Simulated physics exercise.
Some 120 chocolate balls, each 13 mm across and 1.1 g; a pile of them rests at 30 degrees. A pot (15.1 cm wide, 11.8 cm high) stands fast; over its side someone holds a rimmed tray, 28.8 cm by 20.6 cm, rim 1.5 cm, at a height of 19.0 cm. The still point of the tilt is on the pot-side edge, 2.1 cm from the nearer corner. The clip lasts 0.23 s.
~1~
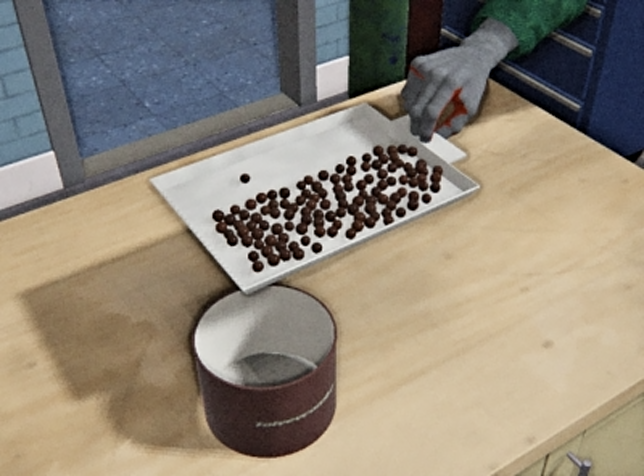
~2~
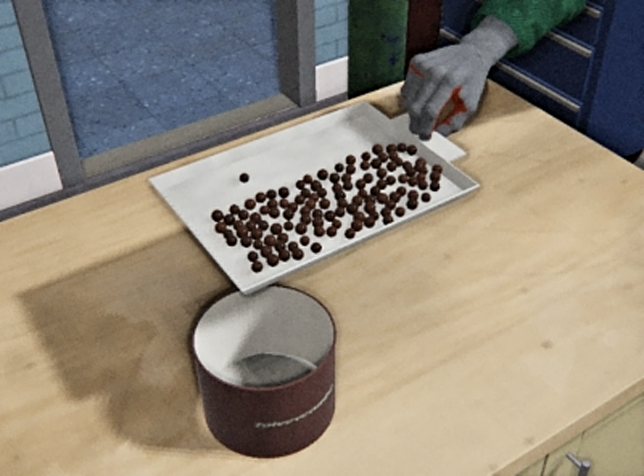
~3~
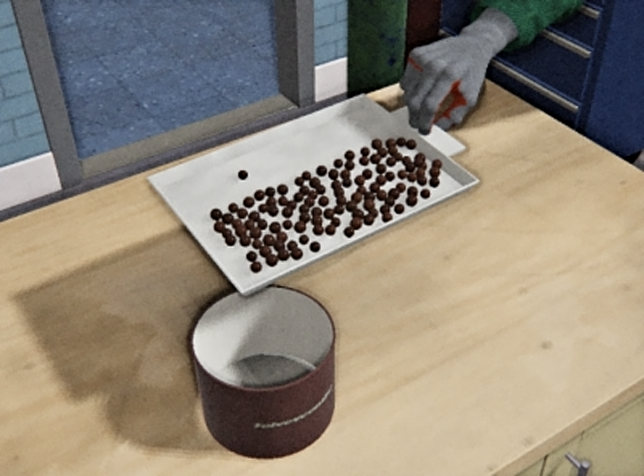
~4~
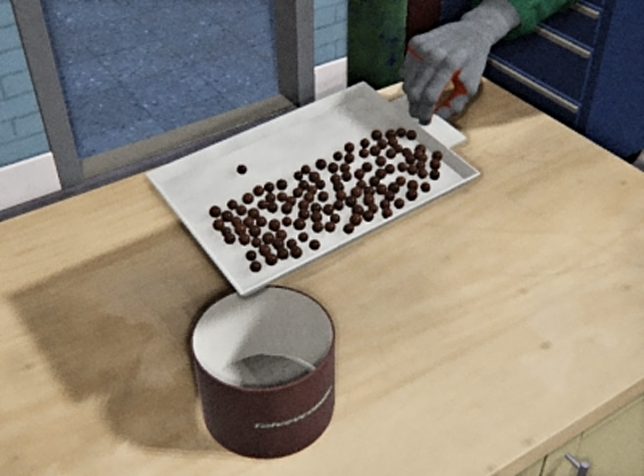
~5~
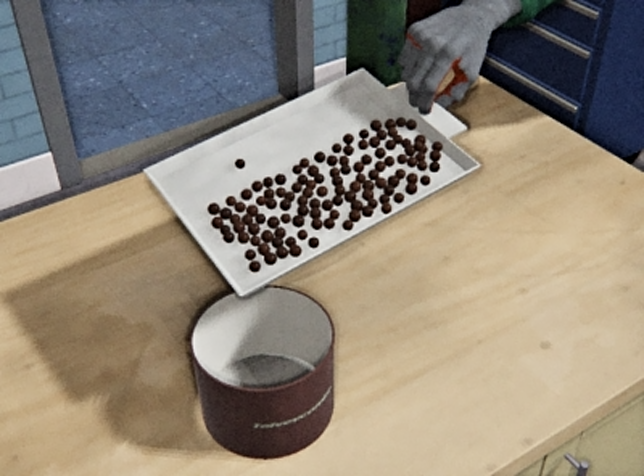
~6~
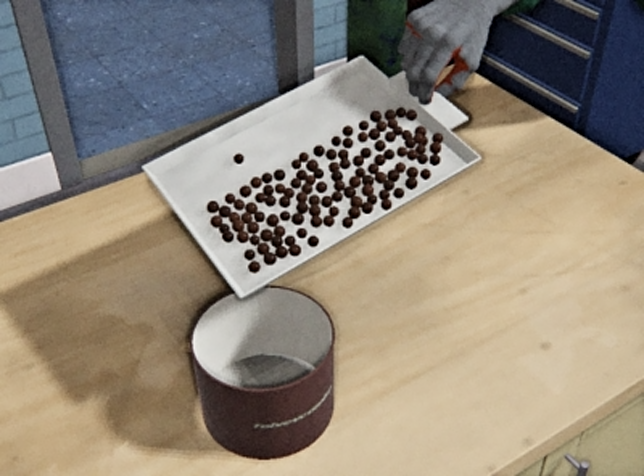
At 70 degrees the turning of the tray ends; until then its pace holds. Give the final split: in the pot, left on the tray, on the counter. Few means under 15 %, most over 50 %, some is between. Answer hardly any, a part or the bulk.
Pot the bulk, tray hardly any, counter a part.
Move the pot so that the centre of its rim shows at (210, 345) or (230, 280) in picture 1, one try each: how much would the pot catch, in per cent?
Some 75 and 0 per cent.
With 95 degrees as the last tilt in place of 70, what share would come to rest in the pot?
In that case some 70 per cent.
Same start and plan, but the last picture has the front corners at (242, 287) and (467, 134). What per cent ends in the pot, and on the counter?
Pot 25, counter 75.
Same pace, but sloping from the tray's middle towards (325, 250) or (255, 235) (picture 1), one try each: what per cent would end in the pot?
About 65 and 45 per cent.
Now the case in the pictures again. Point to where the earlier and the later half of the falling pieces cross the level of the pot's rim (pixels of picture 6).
First near (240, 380), later near (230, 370).
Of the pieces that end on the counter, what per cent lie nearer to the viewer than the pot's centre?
Roughly 70 per cent.
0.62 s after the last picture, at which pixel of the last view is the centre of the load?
Near (255, 268).
Then, 0.37 s after the last picture, tilt 40 degrees; the tray holds 100 %, the pot 0 %.
Then, 0.62 s after the last picture, tilt 59 degrees; the tray holds 70 %, the pot 10 %.
Then, 0.98 s after the last picture, tilt 70 degrees; the tray holds 5 %, the pot 65 %.
In the end, pot 70 %, tray 0 %, counter 30 %.
